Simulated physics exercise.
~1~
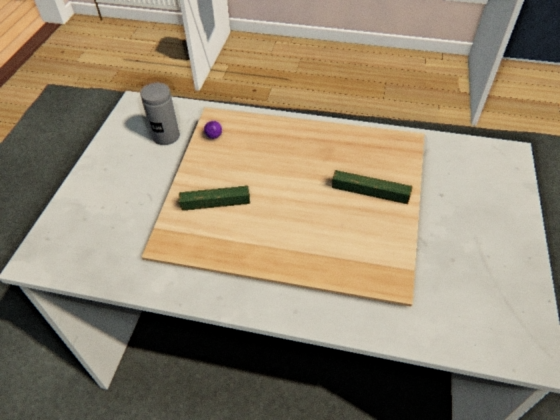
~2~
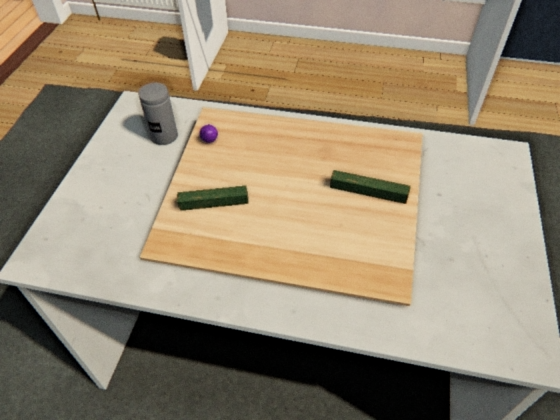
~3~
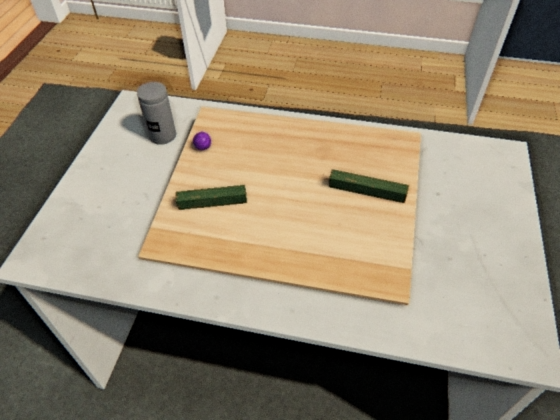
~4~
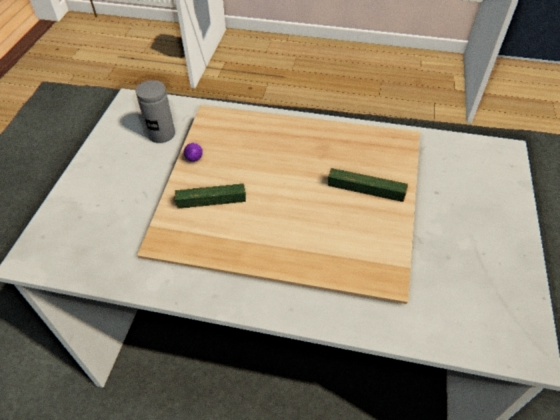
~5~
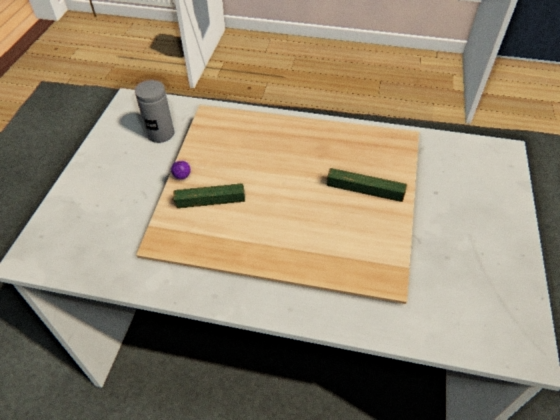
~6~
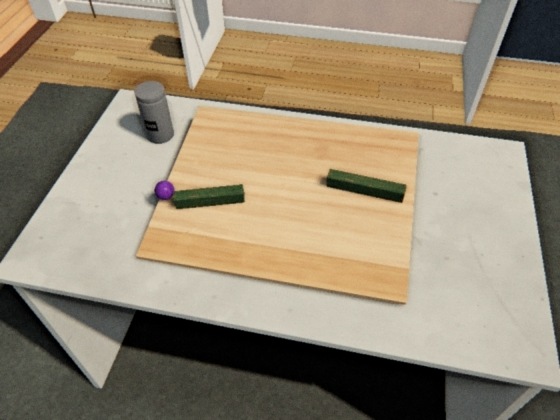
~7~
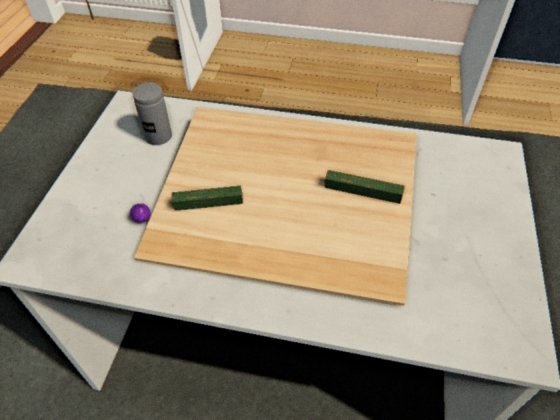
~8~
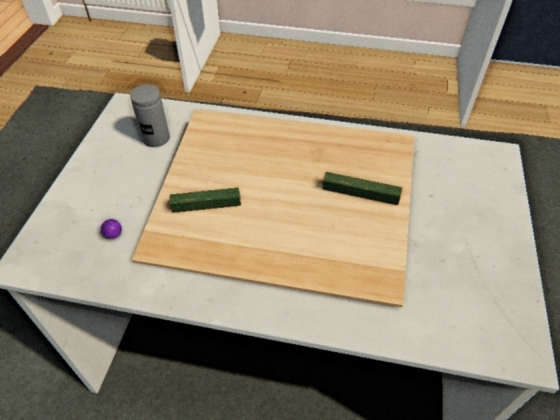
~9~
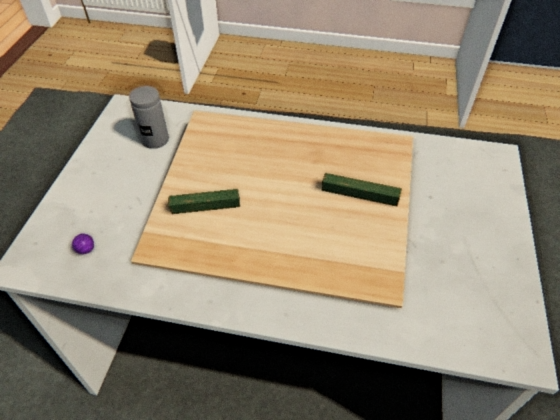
On a wooden board, a purple ball rolls off the left edge onto the white table.
